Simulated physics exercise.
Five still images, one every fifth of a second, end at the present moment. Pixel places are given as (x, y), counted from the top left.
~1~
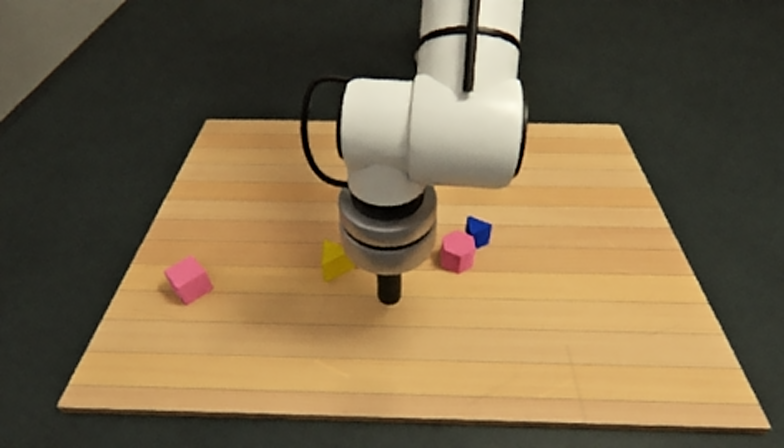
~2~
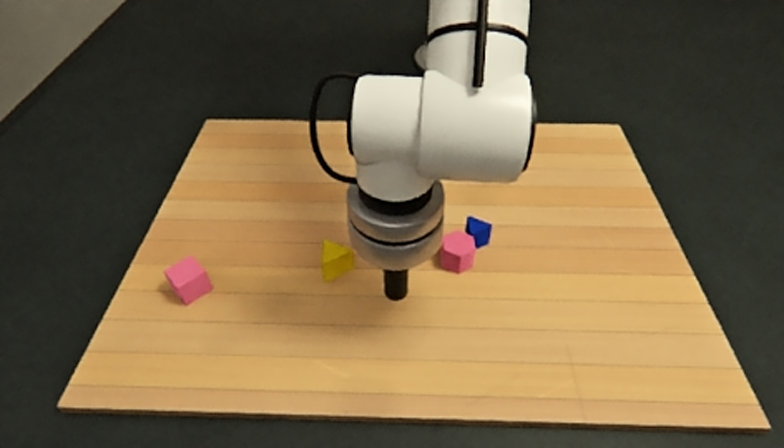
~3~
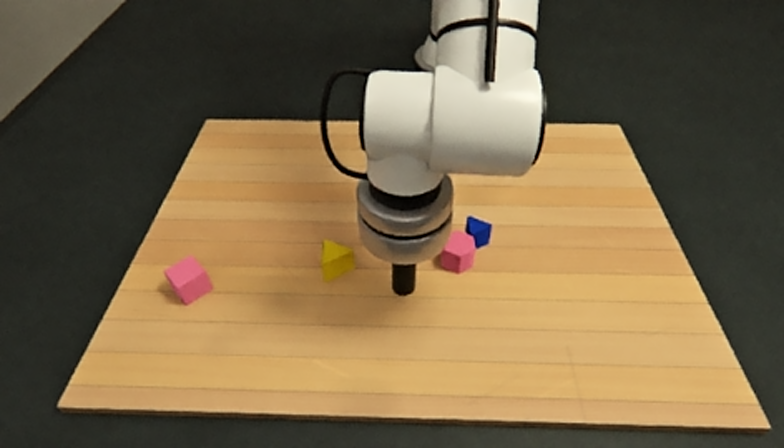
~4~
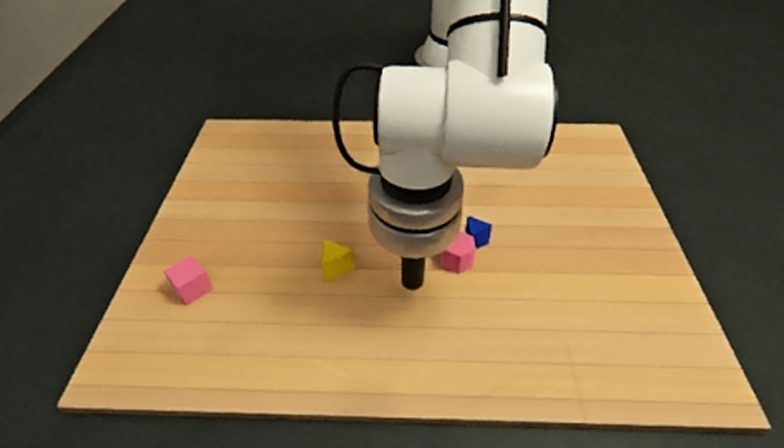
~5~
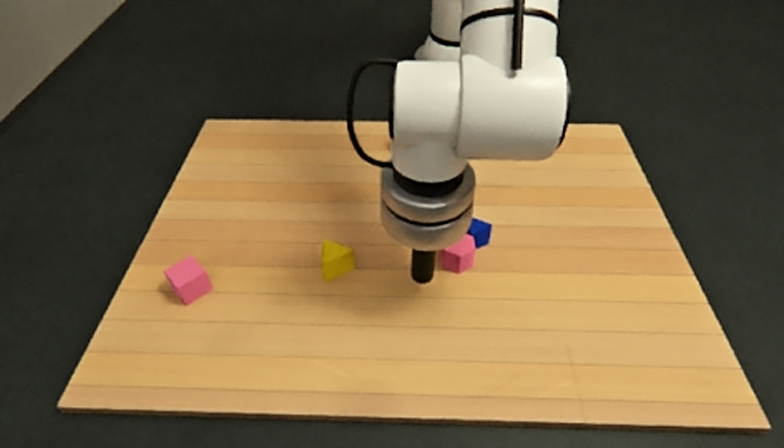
At first, a white robot arm holds its black tool tip low over a wooden board, just right of a yellow block and partly covering it. The arm then shifts slowly right and slightly back, nearing a pink block beside a blue one, while all the blocks stay still.
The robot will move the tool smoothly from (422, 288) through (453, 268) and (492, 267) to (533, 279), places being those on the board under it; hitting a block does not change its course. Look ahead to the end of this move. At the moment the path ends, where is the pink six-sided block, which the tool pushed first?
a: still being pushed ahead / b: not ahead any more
b - not ahead any more.
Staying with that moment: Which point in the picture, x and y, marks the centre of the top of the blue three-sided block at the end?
It ends at (492, 212).
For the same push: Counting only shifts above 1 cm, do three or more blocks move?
The answer is no.
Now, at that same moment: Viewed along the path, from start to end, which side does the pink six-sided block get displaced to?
Taking start-to-end as forward, the block's sideways shift goes to the left.
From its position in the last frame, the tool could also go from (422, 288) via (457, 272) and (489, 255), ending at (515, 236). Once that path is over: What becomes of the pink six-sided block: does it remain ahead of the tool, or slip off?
Beside or behind.
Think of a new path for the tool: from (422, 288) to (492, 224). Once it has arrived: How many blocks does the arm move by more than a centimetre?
Blocks displaced: 2.
The first path, step by step. One third of the way, tool at (456, 255); pink six-sided block at (474, 236); blue three-sided block at (485, 218), turned 25° anticlockwise.
Two thirds of the way, tool at (496, 255); pink six-sided block at (498, 230), turned 15° anticlockwise; blue three-sided block at (492, 212), turned 75° anticlockwise.
At the end, tool at (537, 266); pink six-sided block at (498, 230), turned 15° anticlockwise; blue three-sided block at (492, 212), turned 75° anticlockwise.
